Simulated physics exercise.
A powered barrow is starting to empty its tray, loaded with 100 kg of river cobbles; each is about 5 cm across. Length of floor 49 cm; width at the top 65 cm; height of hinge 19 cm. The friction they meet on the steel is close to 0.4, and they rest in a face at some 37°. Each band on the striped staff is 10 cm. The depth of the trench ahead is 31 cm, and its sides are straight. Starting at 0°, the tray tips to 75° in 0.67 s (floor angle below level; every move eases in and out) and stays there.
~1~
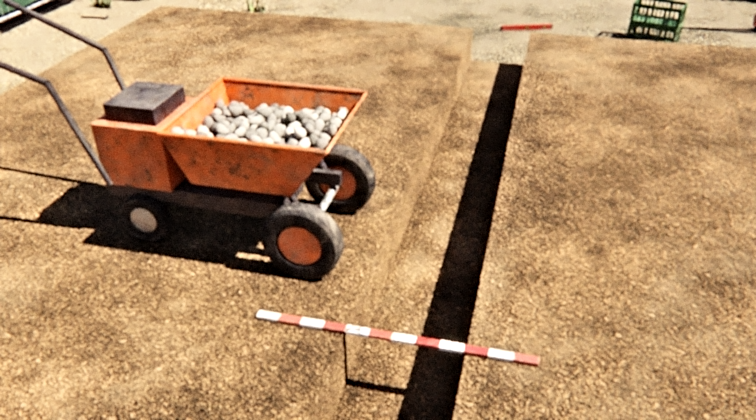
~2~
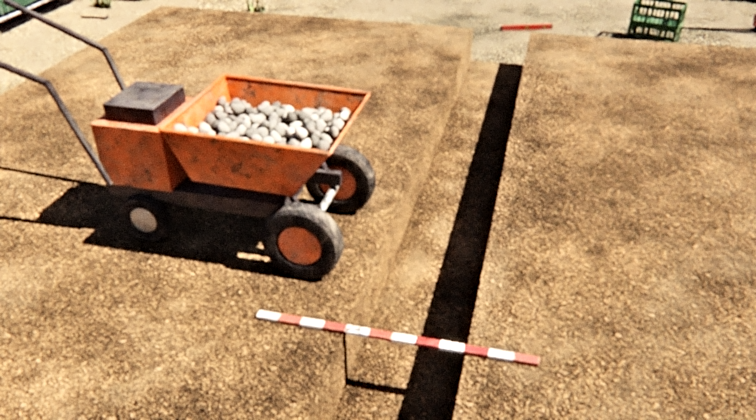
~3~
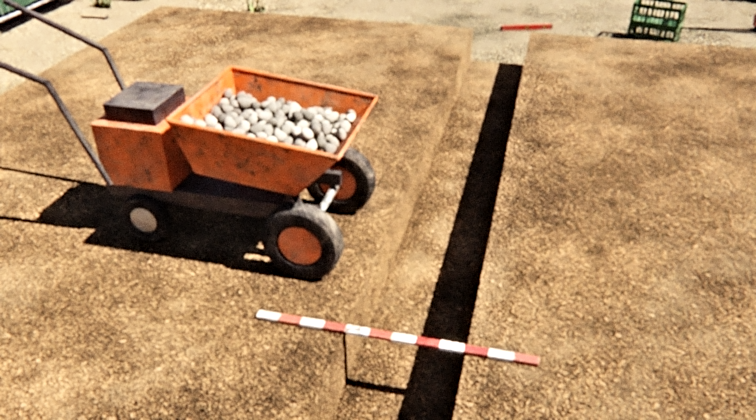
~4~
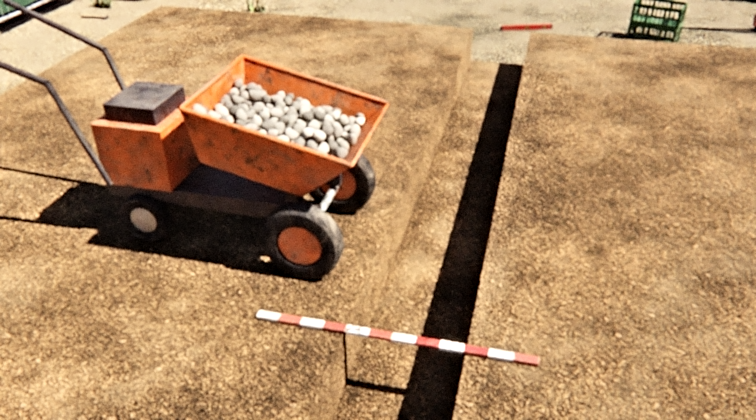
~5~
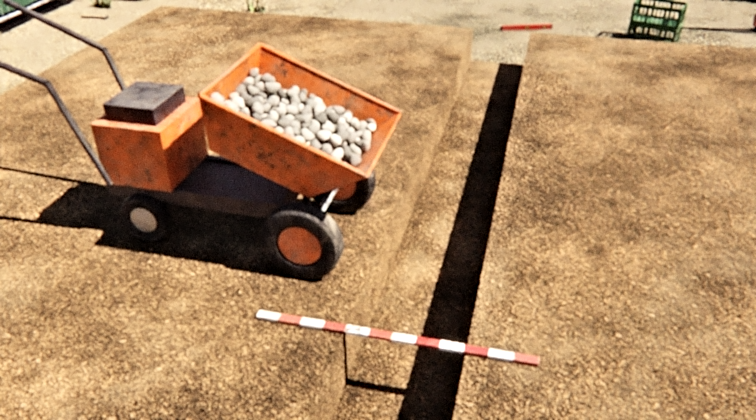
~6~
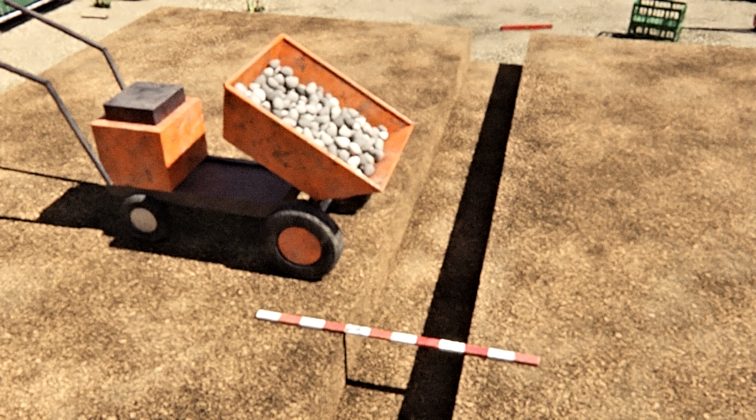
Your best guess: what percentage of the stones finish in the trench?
My guess is about 73 per cent.
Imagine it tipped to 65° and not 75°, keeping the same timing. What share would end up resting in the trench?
Roughly 75 percent.
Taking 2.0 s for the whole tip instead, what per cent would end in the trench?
That works out at about 95 in a hundred.
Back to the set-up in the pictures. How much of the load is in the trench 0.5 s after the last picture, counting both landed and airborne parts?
Roughly 30 percent of the load.
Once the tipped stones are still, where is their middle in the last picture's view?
I'd point to around (461, 303).
Then, 0.2 s after the last picture the floor is at 63°, 100 % in the tray; the foremost stones are at (411, 205).
Then, 0.5 s after the last picture the floor is at 75°, 66 % in the tray, 31 % in the trench, 3 % past the trench; the foremost stones are at (494, 264).
Then, 0.8 s after the last picture the floor is at 75°, 13 % in the tray, 60 % in the trench, 27 % past the trench; the foremost stones are at (650, 290).
Then, 2.8 s after the last picture the floor is at 75°, 0 % in the tray, 73 % in the trench, 27 % past the trench; the foremost stones are past the picture's edge.
